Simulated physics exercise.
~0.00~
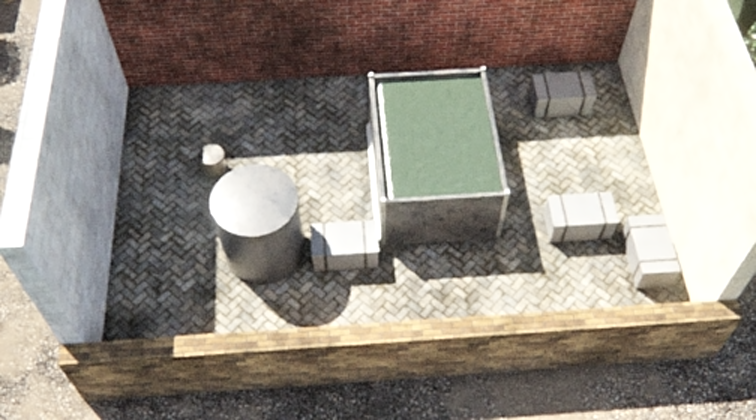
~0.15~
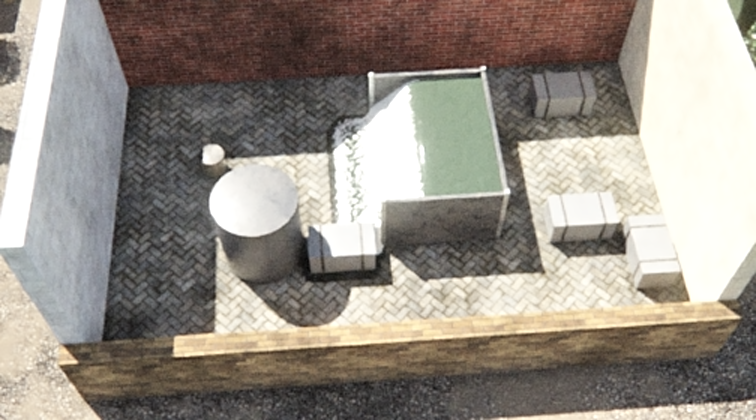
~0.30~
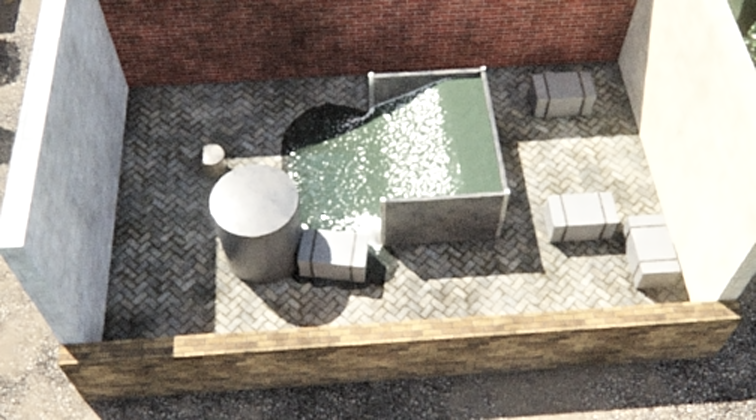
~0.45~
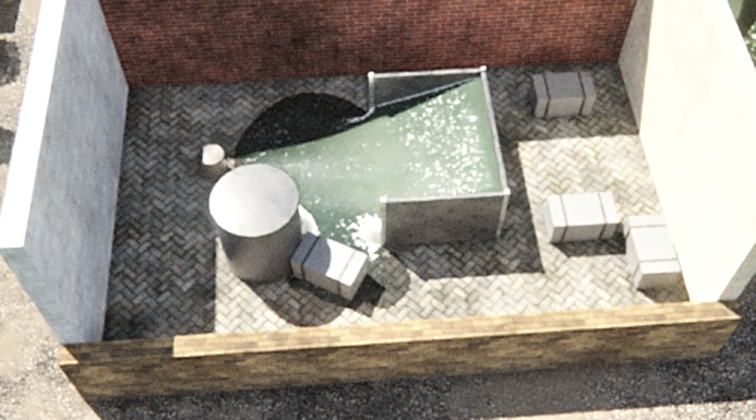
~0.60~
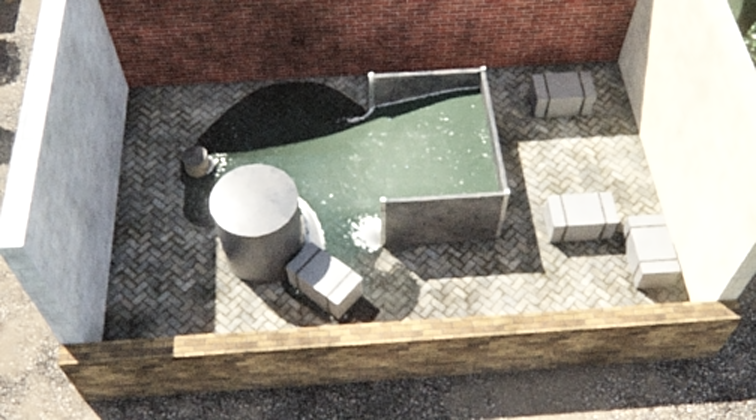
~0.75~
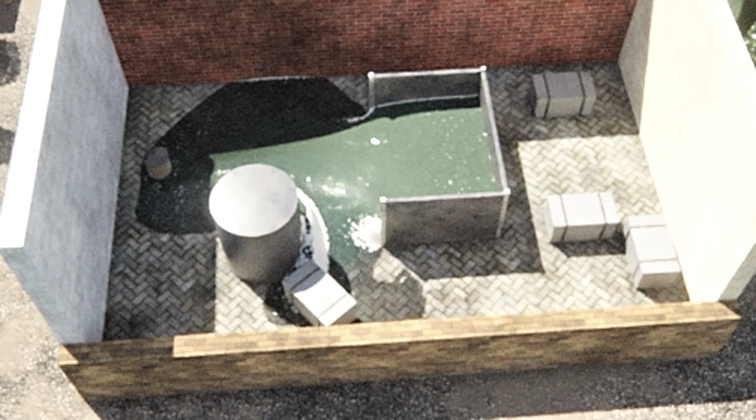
Green water burst from the left side of a square tank and spread leftward across the walled, paved yard, pushing a nearby trunk toward the front wall and then shifting a small pail left.
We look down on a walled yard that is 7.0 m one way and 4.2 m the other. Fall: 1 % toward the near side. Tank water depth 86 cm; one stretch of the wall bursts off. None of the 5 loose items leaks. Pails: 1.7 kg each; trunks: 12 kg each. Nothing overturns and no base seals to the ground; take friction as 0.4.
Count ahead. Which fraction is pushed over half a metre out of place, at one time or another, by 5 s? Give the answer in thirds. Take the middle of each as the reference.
One to two thirds.
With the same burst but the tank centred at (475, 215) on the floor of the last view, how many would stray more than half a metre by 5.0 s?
Then 2 of them would.
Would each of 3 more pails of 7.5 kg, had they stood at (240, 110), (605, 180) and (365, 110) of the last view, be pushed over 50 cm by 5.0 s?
Each in turn ends up beyond the limit, within the limit, beyond the limit.
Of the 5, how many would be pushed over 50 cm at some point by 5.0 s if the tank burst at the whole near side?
So the tally would be 5.
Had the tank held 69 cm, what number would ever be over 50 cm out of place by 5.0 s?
You'd get 2 in that case.
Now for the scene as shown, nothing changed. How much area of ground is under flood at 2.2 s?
The covered patch comes to about 17 m2.
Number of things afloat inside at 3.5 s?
Of them, 2.
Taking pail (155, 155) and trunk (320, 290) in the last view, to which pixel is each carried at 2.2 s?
Somewhere around (126, 111) and (211, 301).
After 1.1 s 2 of 5 are over 50 cm from their spots; 1 afloat.
After 2.2 s 2 of 5 are over 50 cm from their spots; 1 afloat.
After 3.5 s 2 of 5 are over 50 cm from their spots; 2 afloat.
After 5.0 s 2 of 5 are over 50 cm from their spots, and 2 have been at some point; 2 afloat.
